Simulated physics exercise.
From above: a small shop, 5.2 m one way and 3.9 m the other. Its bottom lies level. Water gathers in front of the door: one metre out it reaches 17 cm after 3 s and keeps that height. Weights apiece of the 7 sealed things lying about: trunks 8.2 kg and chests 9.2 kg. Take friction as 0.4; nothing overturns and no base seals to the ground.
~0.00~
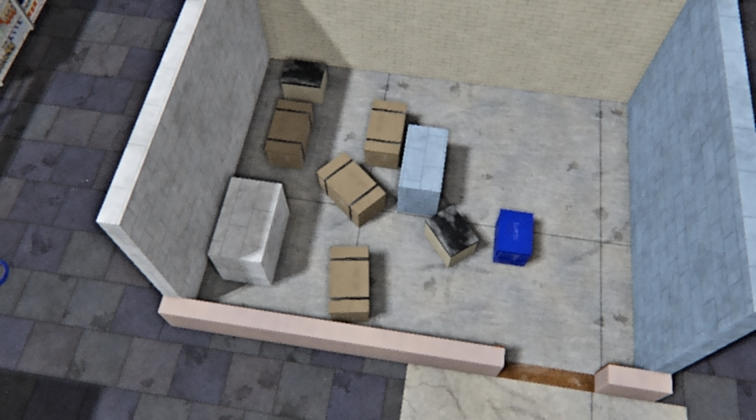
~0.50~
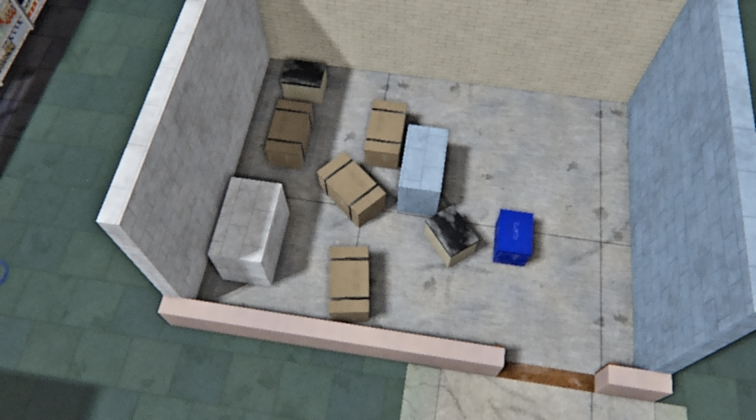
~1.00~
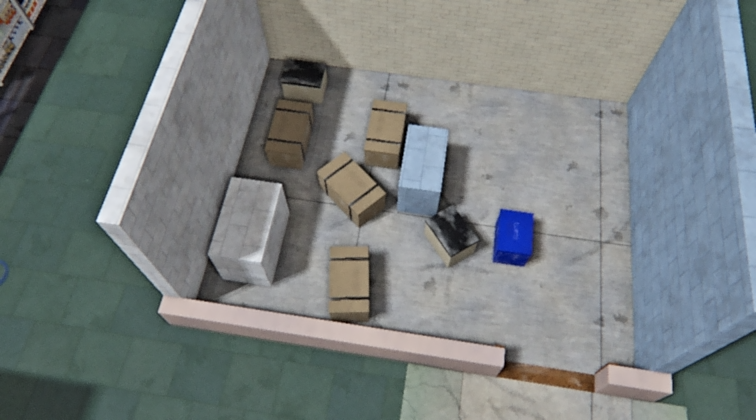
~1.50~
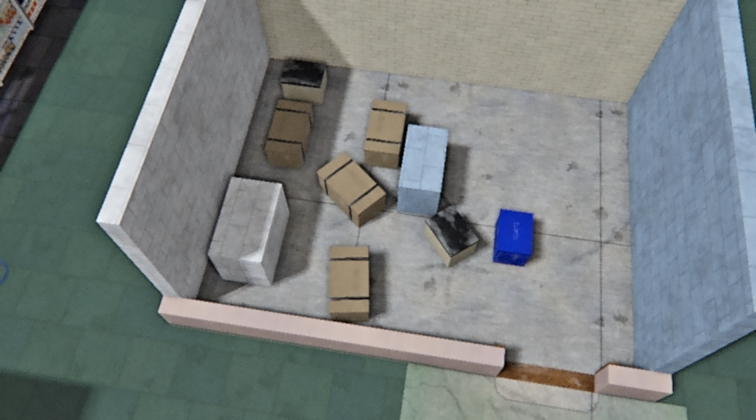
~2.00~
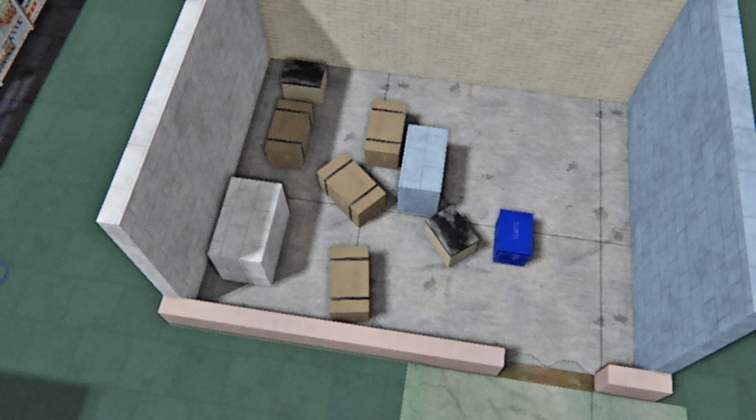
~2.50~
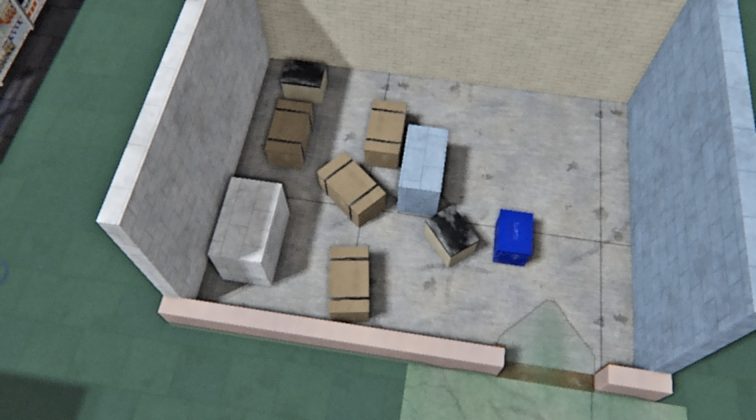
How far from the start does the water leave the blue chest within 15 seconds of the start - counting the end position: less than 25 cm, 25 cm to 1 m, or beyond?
The blue chest ends far away.
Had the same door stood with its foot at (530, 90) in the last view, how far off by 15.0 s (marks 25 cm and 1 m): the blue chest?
Then the blue chest ends far away.
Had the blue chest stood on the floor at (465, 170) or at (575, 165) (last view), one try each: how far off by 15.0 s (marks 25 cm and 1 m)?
In turn: It travels far; it gets carried off.
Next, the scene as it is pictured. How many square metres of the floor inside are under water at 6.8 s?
Some 11.0 m2.
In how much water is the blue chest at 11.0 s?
Roughly 5 cm.
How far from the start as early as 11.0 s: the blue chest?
Roughly 300 cm by then.
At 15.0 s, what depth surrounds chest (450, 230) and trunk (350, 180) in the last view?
About 5 and 6 cm.
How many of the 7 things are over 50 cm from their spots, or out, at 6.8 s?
1 of them.
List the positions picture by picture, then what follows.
The first frame shows the blue chest at (516, 231) rests on the ground; water covers 0.0 m2; 0 of 7 have shifted.
The second frame shows the blue chest at (516, 231), on the bottom; water covers 0.0 m2; 0 of 7 have shifted.
The third frame shows the blue chest at (516, 231) rests on the ground; water covers 0.0 m2; 0 of 7 have shifted.
The fourth frame shows the blue chest at (516, 231) rests on the ground; 0.0 m2 under water; 0 of 7 have shifted.
The fifth frame shows the blue chest at (516, 231), on the bottom; 0.0 m2 under water; 0 of 7 have shifted.
The sixth frame shows the blue chest at (516, 231) rests on the ground; 0.5 m2 under water; 0 of 7 have shifted.
After 3.5 s the blue chest is near (516, 231), 0.0 m from its start, aground; 0 afloat.
After 6.8 s the blue chest is near (497, 122), 1.6 m from its start, aground; 0 afloat.
After 11.0 s the blue chest is near (333, 87), 3.1 m from its start, afloat; 4 afloat.
After 15.0 s the blue chest is near (315, 149), 2.7 m from its start, afloat; 7 afloat.
